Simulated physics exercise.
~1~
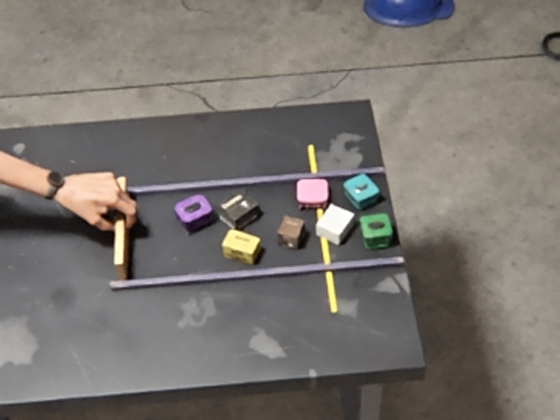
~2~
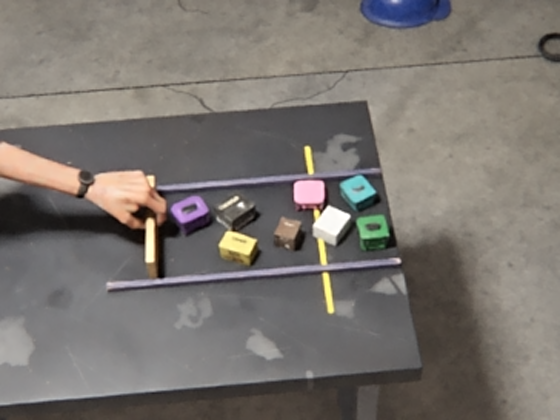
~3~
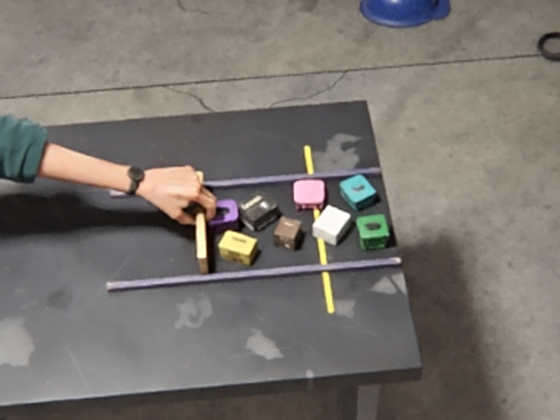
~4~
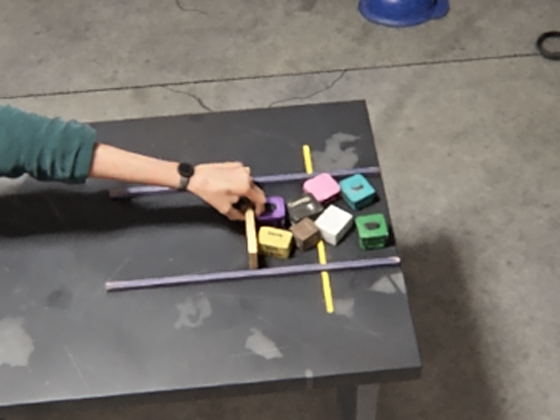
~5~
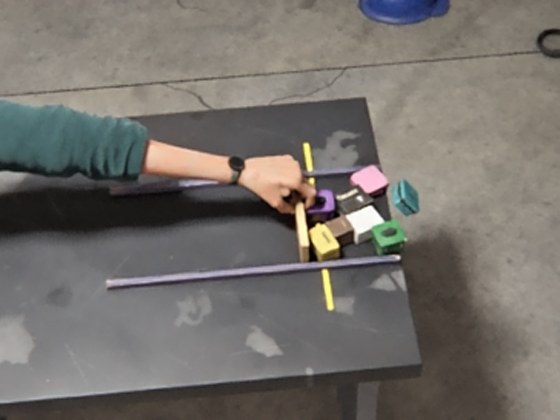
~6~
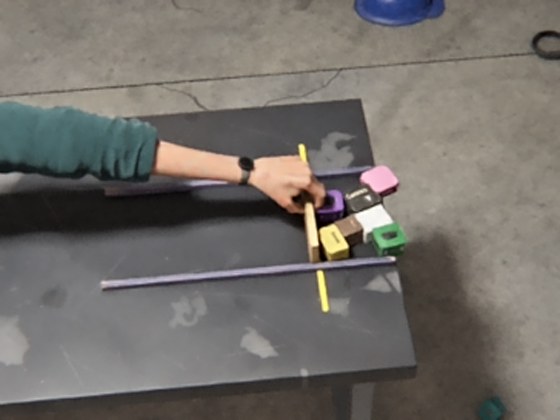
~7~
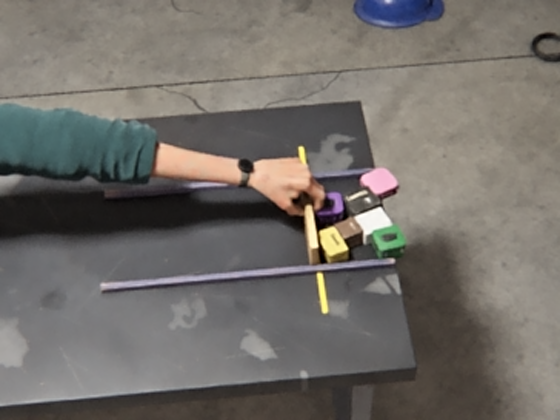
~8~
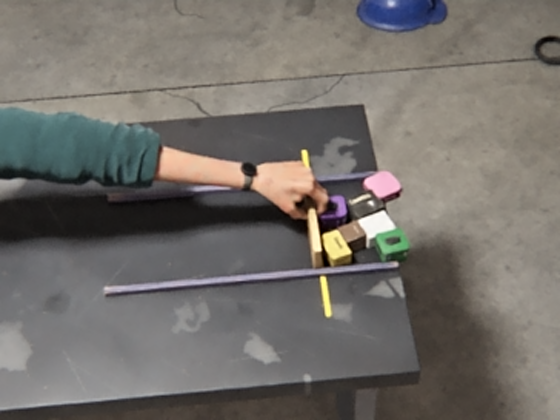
On a dark table above a concrete floor, a hand pushing a board rightward, bunching small colourful boxes as a turquoise one falls off.
